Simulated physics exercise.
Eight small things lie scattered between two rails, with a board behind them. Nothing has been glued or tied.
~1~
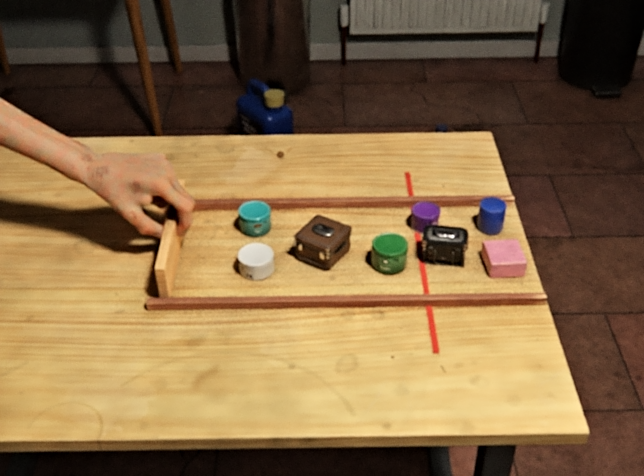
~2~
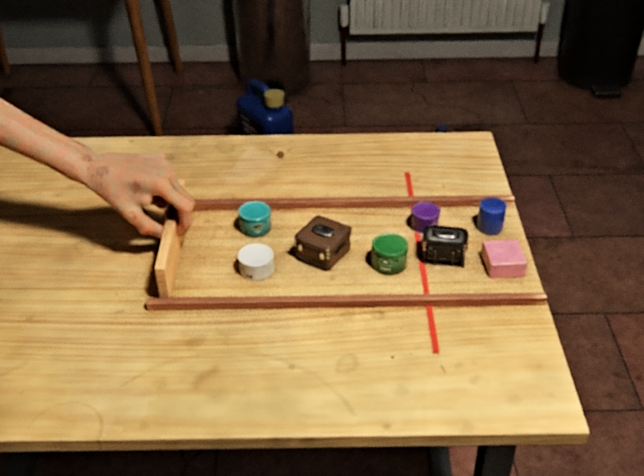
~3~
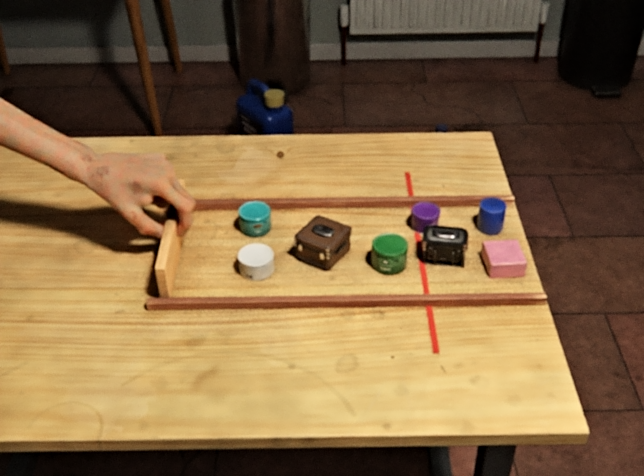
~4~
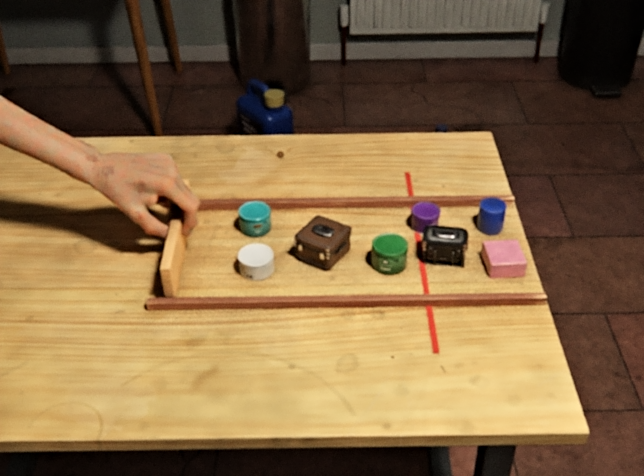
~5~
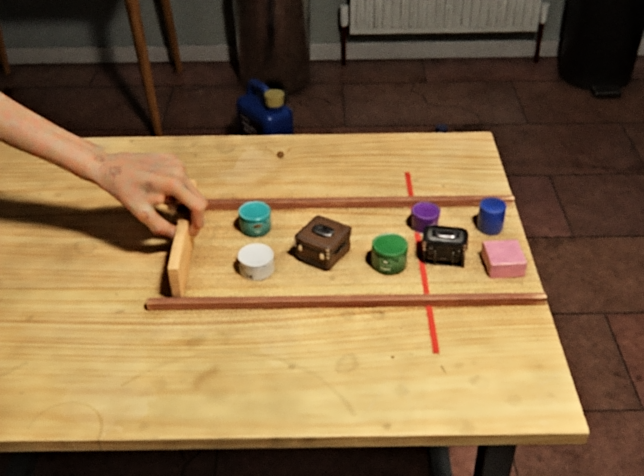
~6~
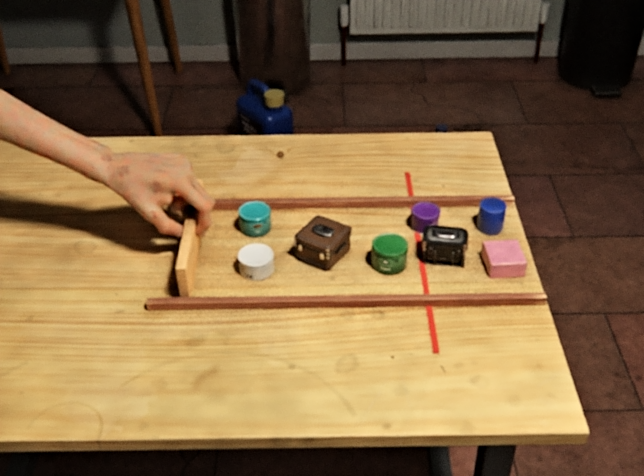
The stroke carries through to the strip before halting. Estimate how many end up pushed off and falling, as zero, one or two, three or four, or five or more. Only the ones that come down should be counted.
It ends with every one still on the table.
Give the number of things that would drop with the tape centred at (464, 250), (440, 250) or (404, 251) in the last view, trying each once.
First 1, then 1, then 0.
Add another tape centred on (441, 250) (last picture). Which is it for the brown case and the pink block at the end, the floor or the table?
Outcome - brown case staying, pink block falling.
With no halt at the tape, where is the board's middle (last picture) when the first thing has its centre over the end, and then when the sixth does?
Roughly (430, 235) and then roughly (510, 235).
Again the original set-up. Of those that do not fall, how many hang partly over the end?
Overhanging ones - 1.
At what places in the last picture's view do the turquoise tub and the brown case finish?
The turquoise tub at (430, 209), the brown case at (445, 232).
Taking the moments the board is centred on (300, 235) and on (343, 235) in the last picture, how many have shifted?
At the first place 3, at the second 4.
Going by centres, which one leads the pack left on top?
It's the pink block that is foremost.
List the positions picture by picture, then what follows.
In the first picture, pink block (504, 258); blue lid (492, 216); black case (445, 245); board (173, 237); tape (420, 250).
In the second picture, blue lid (492, 216); green tub (389, 254).
In the third picture, black case (445, 245); brown case (323, 243).
In the fourth picture, pink block (504, 259); turquoise tub (255, 219).
In the fifth picture, blue lid (492, 216); board (185, 237).
In the sixth picture, pink block (504, 259); blue lid (492, 216); black case (445, 245); board (192, 237); tape (420, 250).
Soon after, none off yet; pink block at rest near (504, 259); blue lid at rest near (492, 216); black case at rest near (445, 245).
In the end, the number that fall off is zero.
